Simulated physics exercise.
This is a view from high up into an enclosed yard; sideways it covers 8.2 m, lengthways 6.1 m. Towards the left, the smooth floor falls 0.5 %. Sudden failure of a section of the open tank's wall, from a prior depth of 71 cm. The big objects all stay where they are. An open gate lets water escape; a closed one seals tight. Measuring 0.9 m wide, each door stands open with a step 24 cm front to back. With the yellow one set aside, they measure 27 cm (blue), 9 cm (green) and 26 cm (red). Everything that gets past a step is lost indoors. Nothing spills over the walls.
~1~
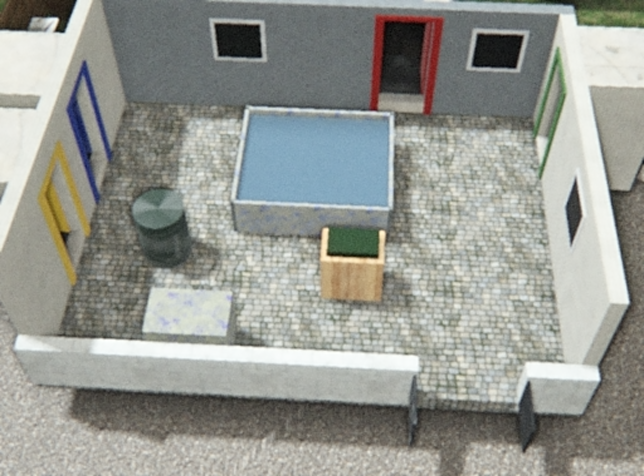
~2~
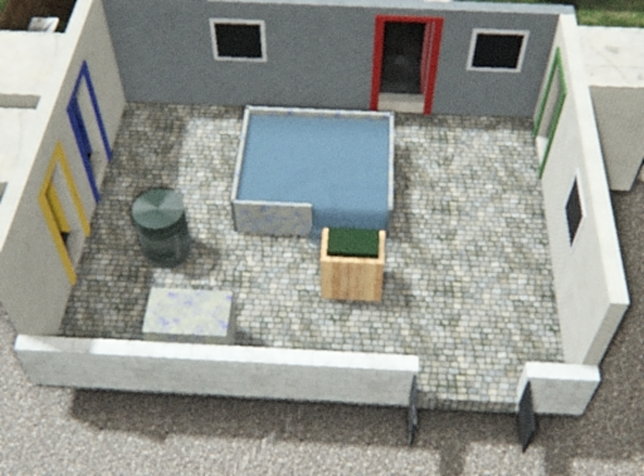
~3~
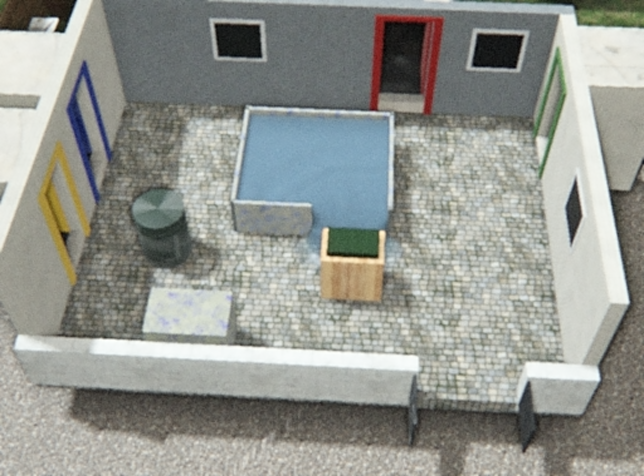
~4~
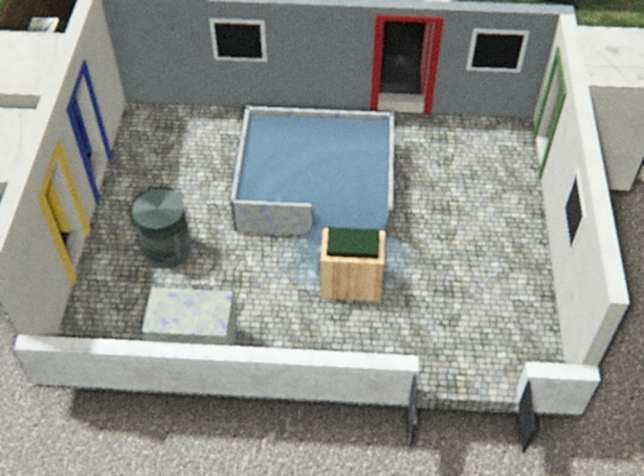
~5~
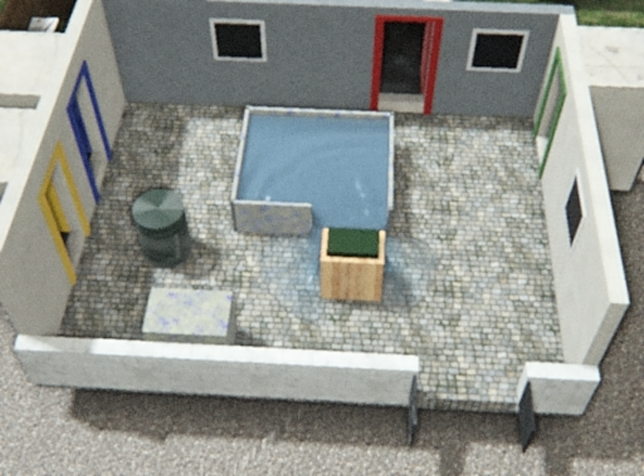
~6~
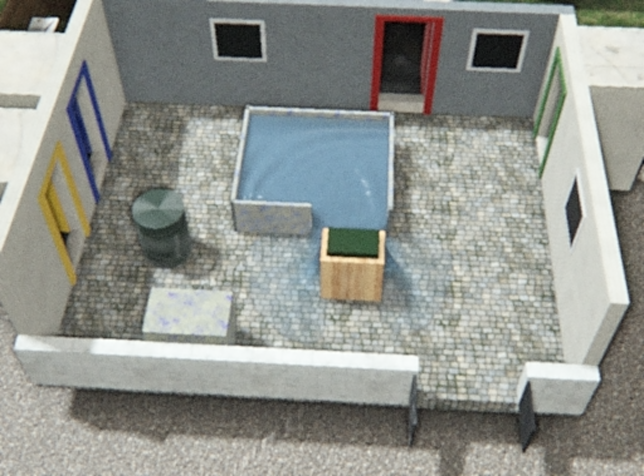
The clip opens on a walled yard seen from above, with a raised open tank of still blue water near the back wall. Part of the tank's front side disappears, and water pours through the gap, then spreads in a thin, pale sheet around the wooden planter and across the paving on both sides.
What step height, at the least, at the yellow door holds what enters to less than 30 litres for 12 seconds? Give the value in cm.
A height of roughly 9 cm.
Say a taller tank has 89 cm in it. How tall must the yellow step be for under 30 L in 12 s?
Required height: Approx. 12.0 cm.
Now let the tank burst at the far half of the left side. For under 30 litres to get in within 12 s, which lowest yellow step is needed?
Then roughly 16 cm.
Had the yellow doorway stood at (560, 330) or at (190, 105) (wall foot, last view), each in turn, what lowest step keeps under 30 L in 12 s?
First place around 16 cm, second around 6.5 cm.
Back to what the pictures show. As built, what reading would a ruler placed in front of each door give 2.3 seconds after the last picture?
Door by door, in centimetres - yellow 6, red 0, green 4, blue 0.
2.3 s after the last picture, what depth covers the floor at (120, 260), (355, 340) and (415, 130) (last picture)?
Respectively 1 cm, 3 cm and 0 cm.
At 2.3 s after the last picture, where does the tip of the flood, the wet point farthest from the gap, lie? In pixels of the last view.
(50, 364).
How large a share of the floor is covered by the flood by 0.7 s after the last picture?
Some 30 per cent of it.
Then, 0.7 s after the last picture water covers 30 % of the floor, deepest (60 cm) near (349, 260); it has not reached the yellow door.
Then, 2.3 s after the last picture water covers 60 % of the floor, deepest (36 cm) near (349, 260); 6 cm at the yellow door, 0 litres in over its 18 cm step.
Then, 11.3 s after the last picture water covers 100 % of the floor, deepest (14 cm) near (402, 117); 8 cm at the yellow door, 0 litres in over its 18 cm step.
At the yellow door as built, the water peaked near 14 cm, 5.1 s after the last picture.
Run again over the same 12 s with other heights there, 65 litres in over 7 cm, 6 litres over 11.5 cm. The limit of 30 litres is kept from about 9 cm up.
